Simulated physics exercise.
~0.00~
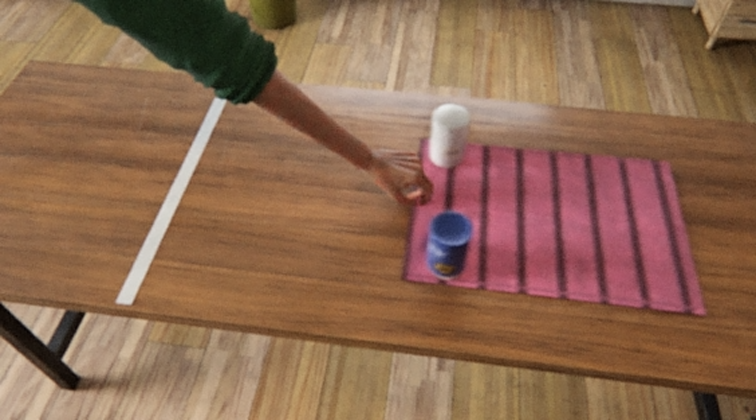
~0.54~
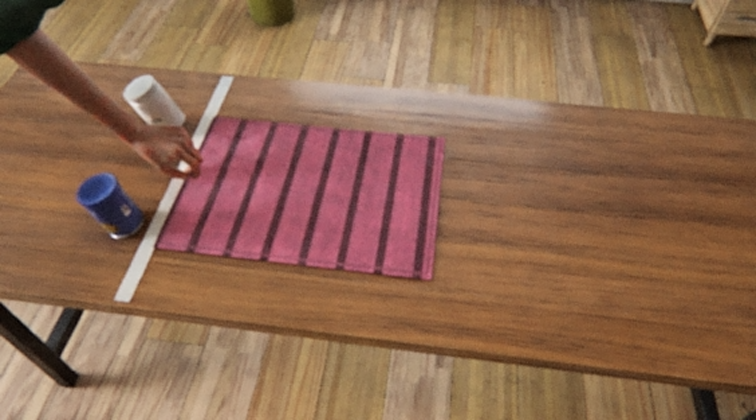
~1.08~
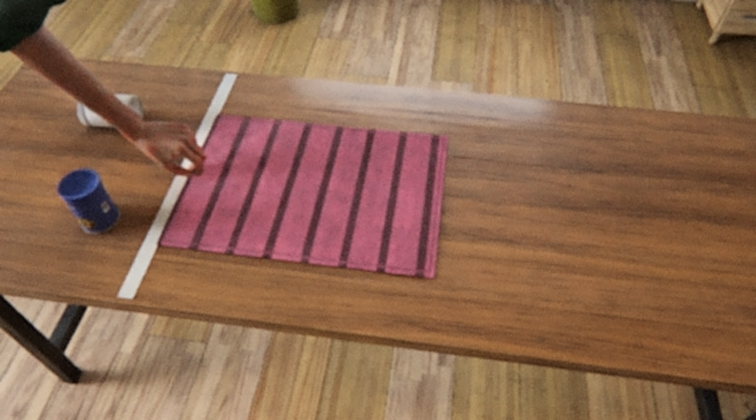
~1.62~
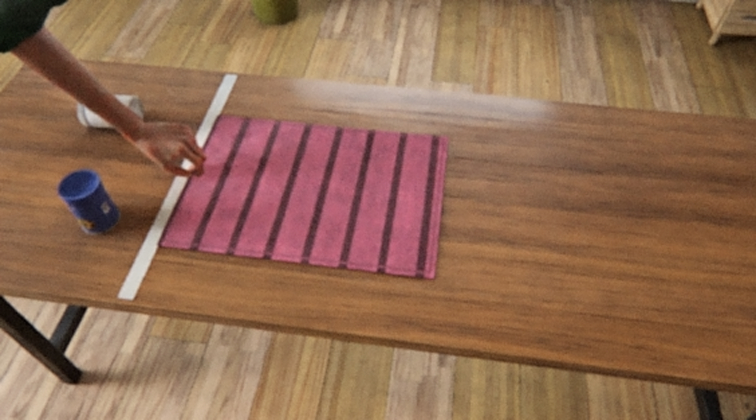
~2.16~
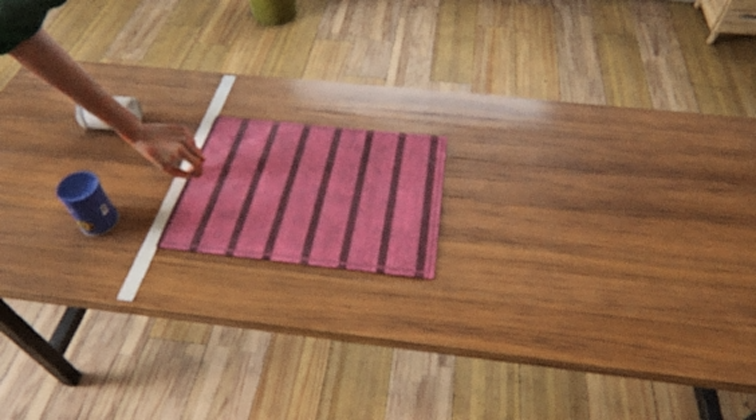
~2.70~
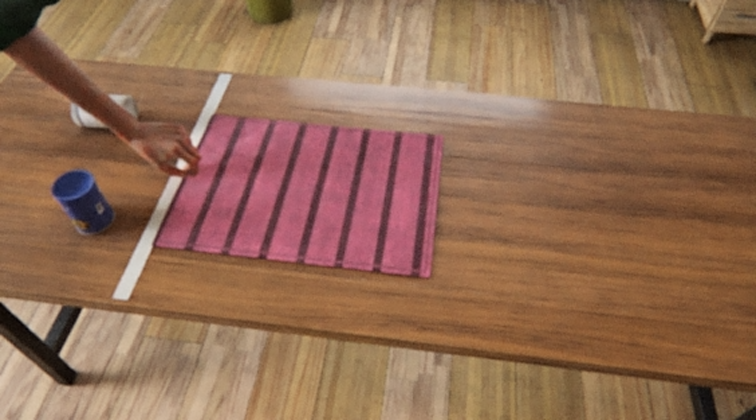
The clip shows a hand pulling a striped pink cloth left across a wooden table, carrying a blue tin and a white jar. The cloth stops at the tape while both slide off beyond it, the tin staying upright and the jar ending on its side.
